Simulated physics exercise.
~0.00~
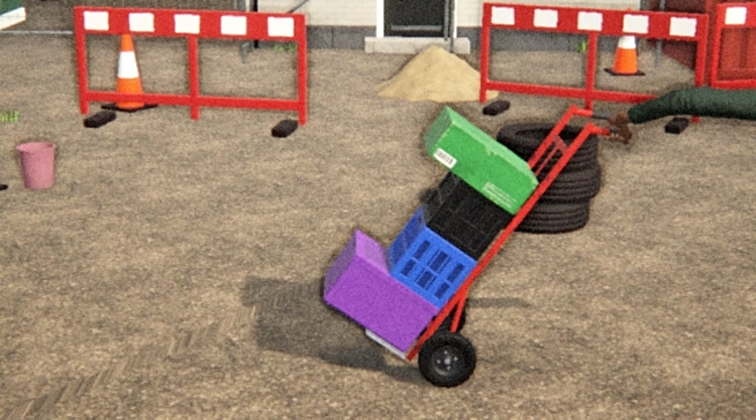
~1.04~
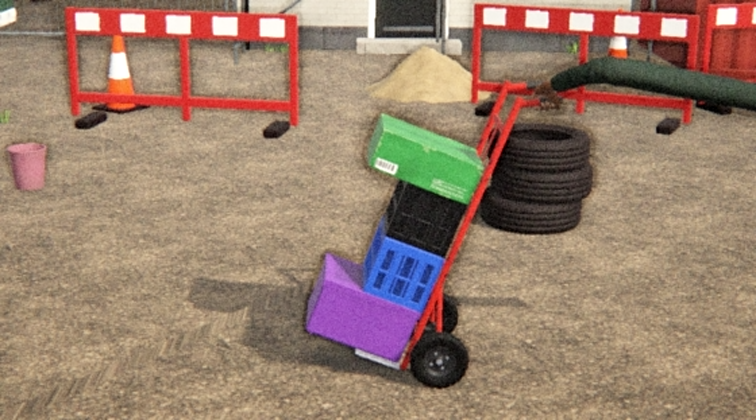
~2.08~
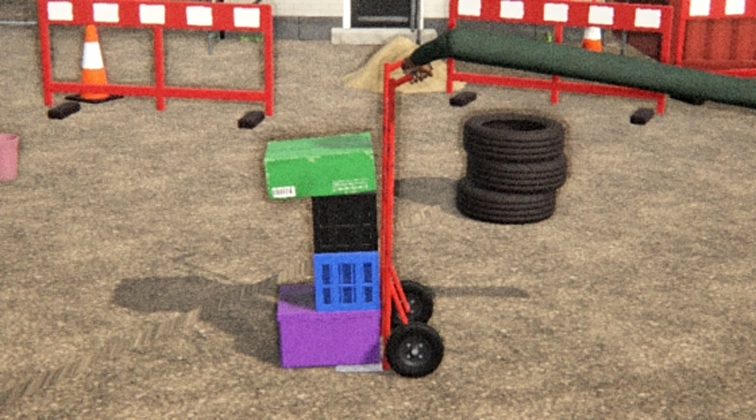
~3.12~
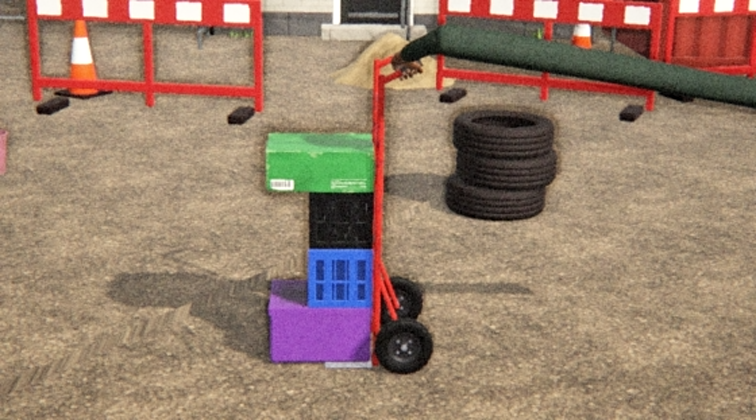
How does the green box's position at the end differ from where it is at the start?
At the start the green box is tilted and sits a little right of the middle of the view, and by the end it is level and further to the left, still on top of the stack.
